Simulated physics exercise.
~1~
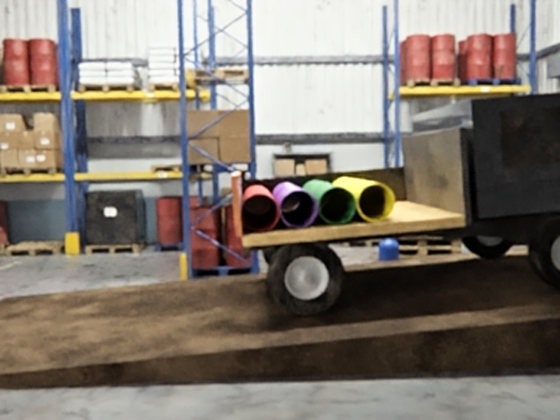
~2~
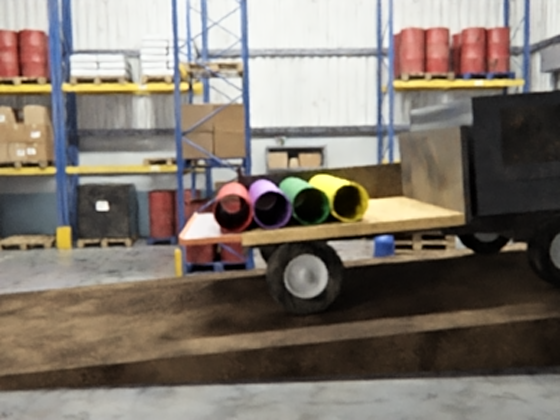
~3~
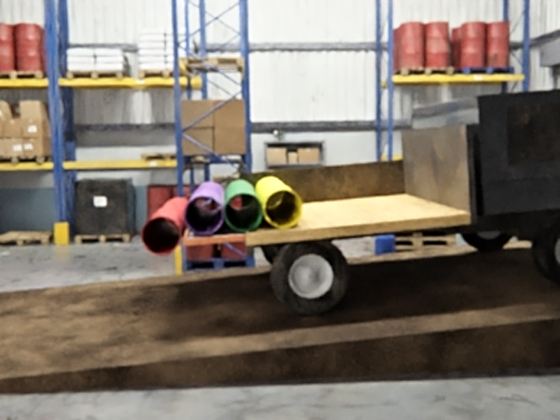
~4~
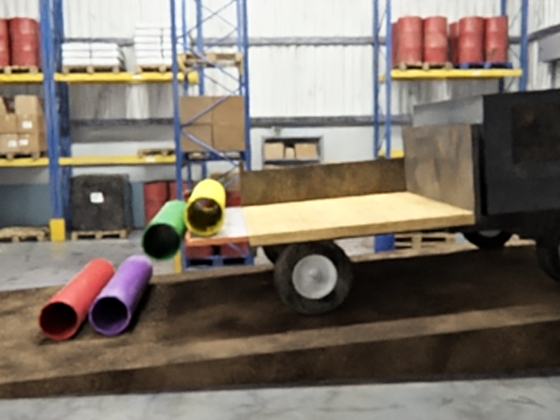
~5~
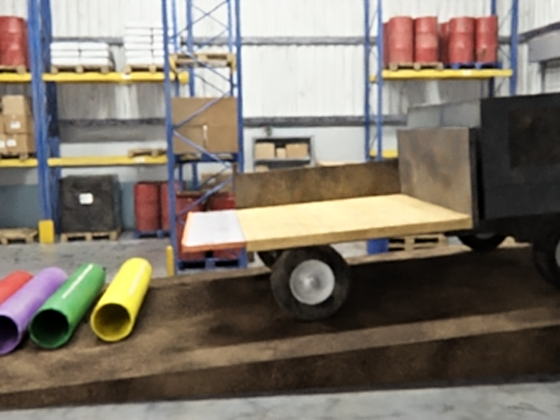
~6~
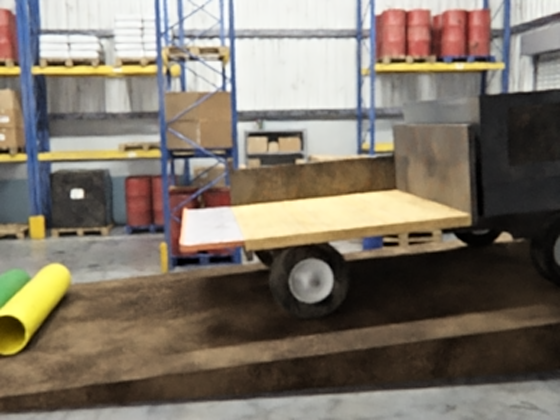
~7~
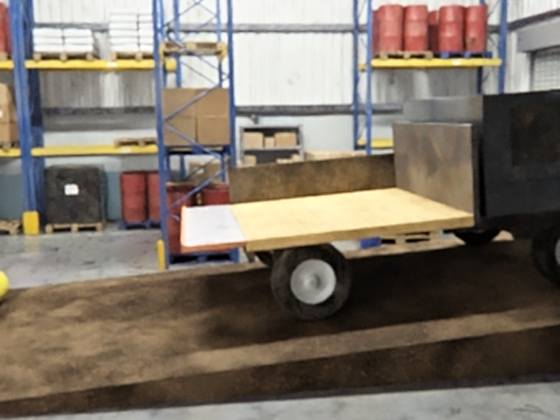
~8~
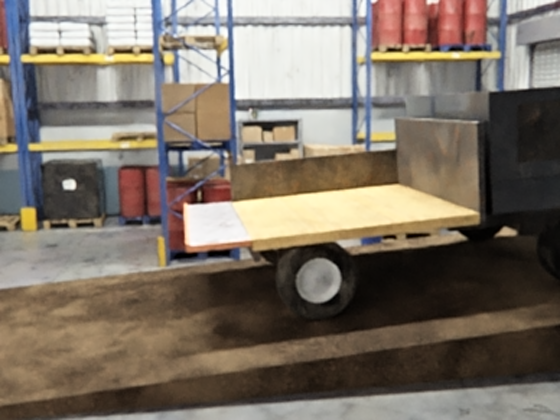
At first, red, purple, green and yellow pipes lie side by side against the raised tailgate of a truck parked on a dirt-covered slope in a warehouse. The tailgate swings down level with the bed, and the pipes start rolling left, red in front. The red pipe goes over the edge, followed by the purple one, and both reach the slope as green and yellow drop after them. All four roll away down to the left, with yellow trailing last. They leave view, and the truck stands with an empty bed and its tailgate open.
